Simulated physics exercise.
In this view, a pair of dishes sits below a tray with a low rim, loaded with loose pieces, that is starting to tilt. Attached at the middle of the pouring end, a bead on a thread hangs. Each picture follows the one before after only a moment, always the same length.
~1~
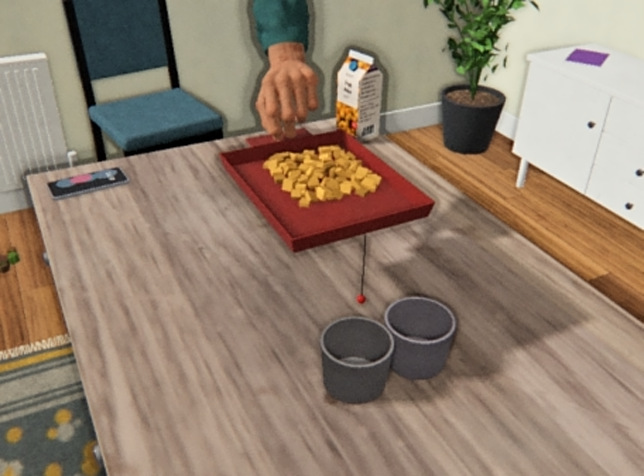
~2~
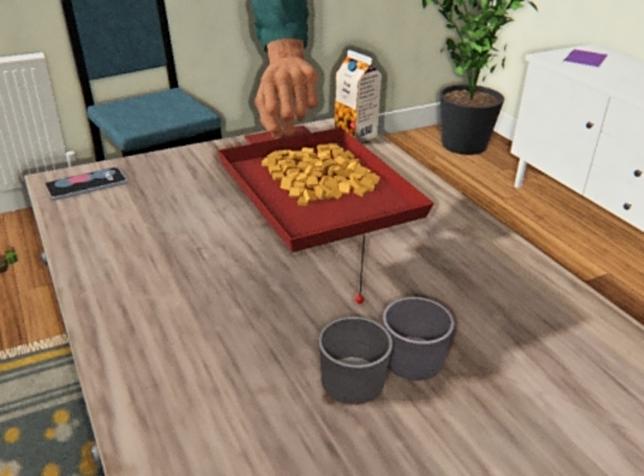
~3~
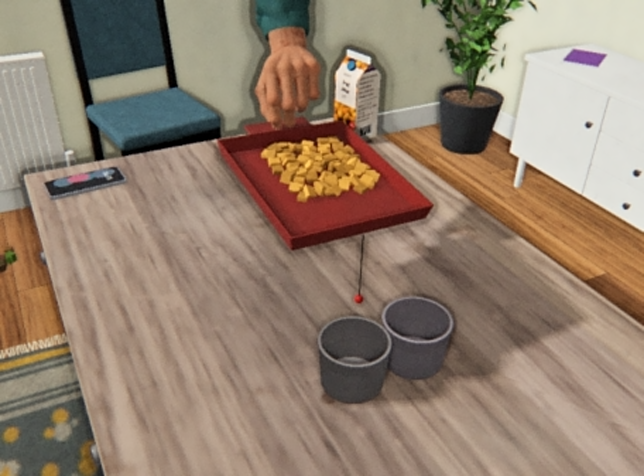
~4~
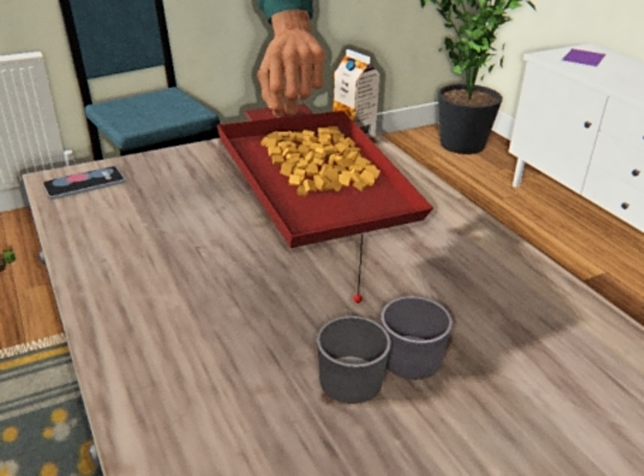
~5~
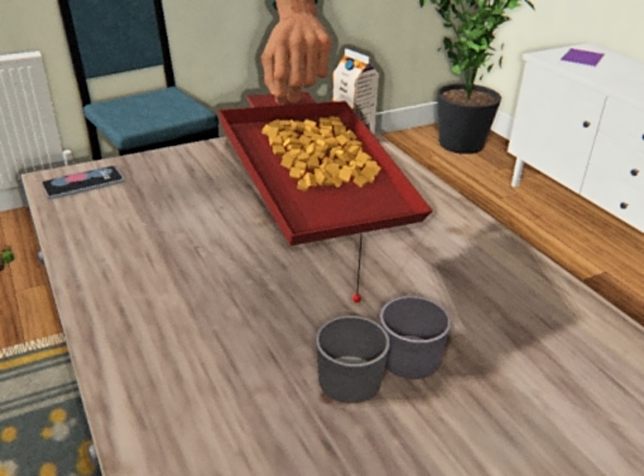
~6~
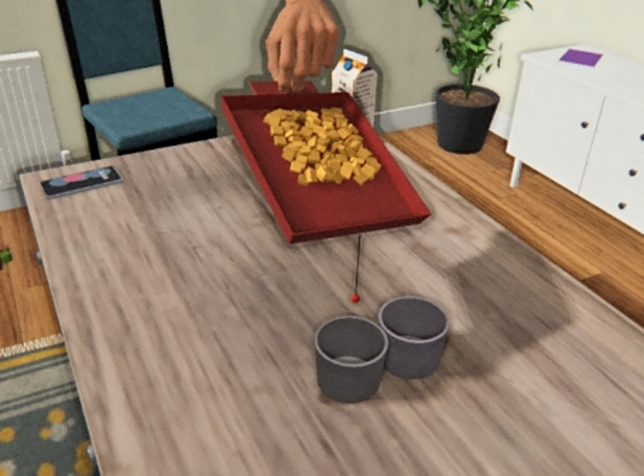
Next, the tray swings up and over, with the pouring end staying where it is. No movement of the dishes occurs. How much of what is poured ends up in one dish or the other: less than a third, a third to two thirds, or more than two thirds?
The amount caught will sit at one to two thirds of the load.
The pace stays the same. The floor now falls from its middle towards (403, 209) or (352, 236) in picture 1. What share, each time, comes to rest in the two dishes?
10 % and 70 %.
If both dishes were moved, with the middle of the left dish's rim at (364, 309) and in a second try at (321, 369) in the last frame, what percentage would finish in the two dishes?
Roughly 70 per cent, then roughly 10 per cent.
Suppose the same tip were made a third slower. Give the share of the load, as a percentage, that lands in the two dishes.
About 60 in a hundred.
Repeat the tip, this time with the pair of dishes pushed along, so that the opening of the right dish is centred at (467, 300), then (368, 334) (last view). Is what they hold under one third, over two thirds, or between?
The earlier try, in the middle band; the later try, under a third.
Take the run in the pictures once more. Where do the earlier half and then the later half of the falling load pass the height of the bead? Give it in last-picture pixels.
I'd place the first part at (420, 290) and the rest at (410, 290).
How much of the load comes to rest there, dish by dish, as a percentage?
Roughly 0 in a hundred for the left dish, roughly 40 in a hundred for the right dish.
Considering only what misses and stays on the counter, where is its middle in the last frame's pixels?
Check roughly (428, 323) and you'll find the middle.
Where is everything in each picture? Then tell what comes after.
Corners of the pouring end at (294, 236) and (430, 201), level; middle of the load at (319, 176), cereal squares; left dish at (374, 380); right dish at (437, 356); bead on its thread at (361, 299), in the first frame.
Corners of the pouring end at (293, 236) and (428, 202), level; middle of the load at (318, 174), in the second frame.
Corners of the pouring end at (293, 235) and (428, 204), tipped barely, lowest at the right corner; middle of the load at (317, 169), in the third frame.
Corners of the pouring end at (294, 233) and (428, 206), tipped a little, lowest at the right corner; middle of the load at (318, 161), in the fourth frame.
Corners of the pouring end at (294, 232) and (428, 209), tipped clearly, lowest at the right corner; middle of the load at (319, 154), in the fifth frame.
Corners of the pouring end at (295, 231) and (426, 212), tipped clearly, lowest at the right corner; middle of the load at (320, 147); left dish at (368, 379); right dish at (431, 355), in the sixth frame.
Soon, tray tipped steeply; nearly all on the tray; a small part in the air.
A while on, tray tipped past a quarter turn; about a quarter on the tray; about a third in the right dish; about a third outside both; about a quarter in the air.
Towards the end, tray tipped past a quarter turn; a stray few in the left dish; about half in the right dish; about half outside both.
Finally, tray tipped past a quarter turn; a stray few in the left dish; about half in the right dish; about half outside both.
